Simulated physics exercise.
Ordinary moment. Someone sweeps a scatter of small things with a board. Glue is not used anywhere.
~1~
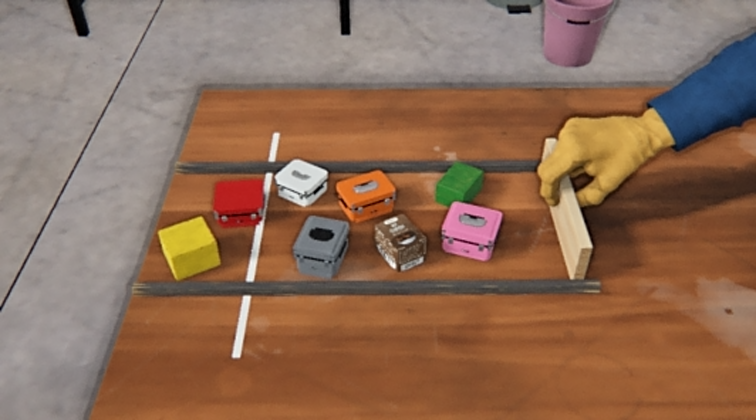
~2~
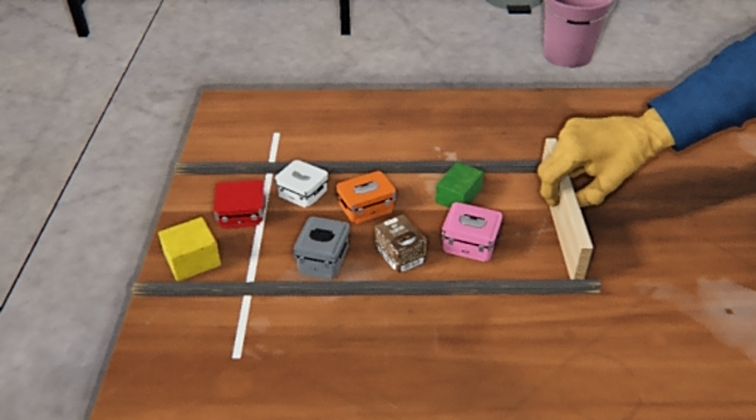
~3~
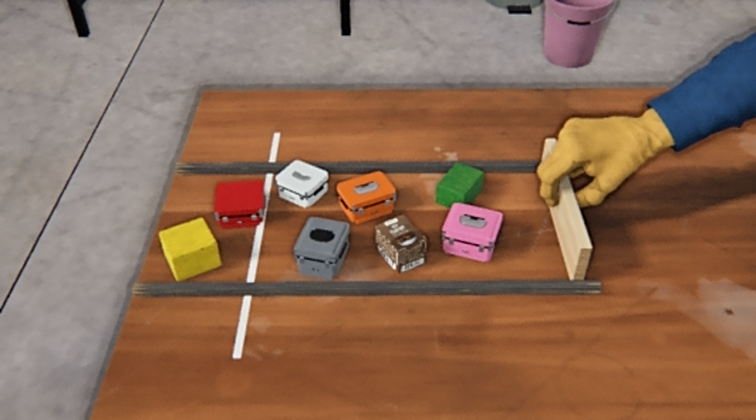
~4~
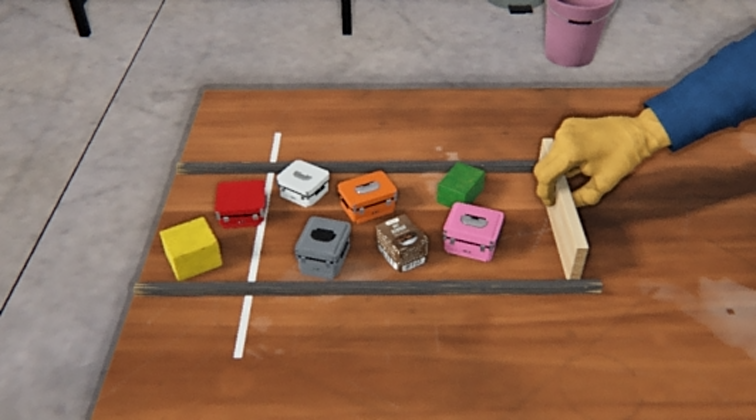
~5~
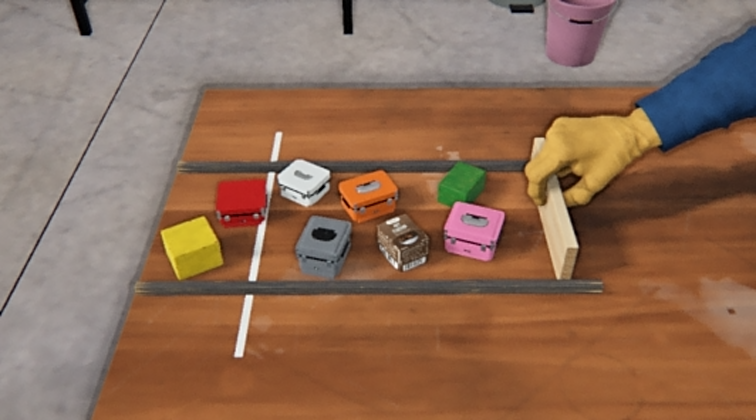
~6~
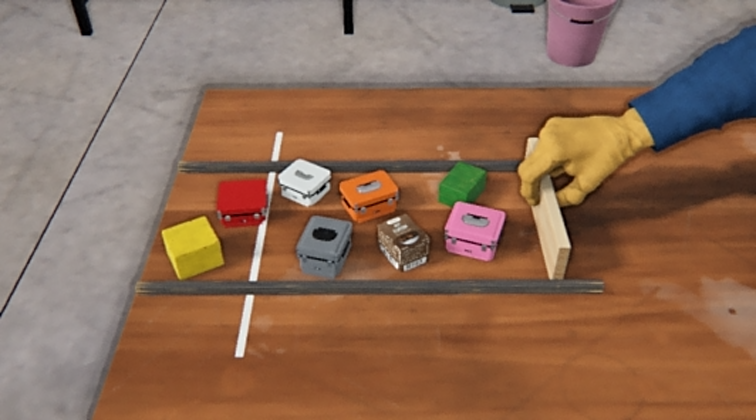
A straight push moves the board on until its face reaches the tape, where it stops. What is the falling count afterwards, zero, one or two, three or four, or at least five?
Count off: Fewer than three, some.
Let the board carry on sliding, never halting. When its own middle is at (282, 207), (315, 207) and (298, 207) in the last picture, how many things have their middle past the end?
1; 0; 1.
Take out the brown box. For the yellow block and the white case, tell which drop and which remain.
Looking at the two, the yellow block ends up below and the white case stays up top.
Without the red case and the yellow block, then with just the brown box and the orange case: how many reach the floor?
First 0, then 1.
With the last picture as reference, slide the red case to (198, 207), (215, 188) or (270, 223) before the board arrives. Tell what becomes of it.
Try one: It is still there. Try two: It is still there. Try three: It is still there.
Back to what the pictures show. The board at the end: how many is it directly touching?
The figure is 2.
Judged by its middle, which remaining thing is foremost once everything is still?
It would be the grey case, I'd say.
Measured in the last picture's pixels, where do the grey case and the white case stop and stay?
The grey case ends at (148, 250) and the white case at (222, 178).
Early on, none off yet; yellow block at rest near (193, 248); red case at rest near (243, 203); white case at rest near (305, 184).
A while later, none off yet; yellow block at rest near (193, 248); red case at rest near (243, 203); white case travelled a little near (283, 181).
Further along, none off yet; yellow block travelled about its own width near (152, 244); red case travelled about its own width near (201, 202); white case travelled about its own width near (263, 178).
Finally, the number that fall off is one or two; lost, red case and yellow block.
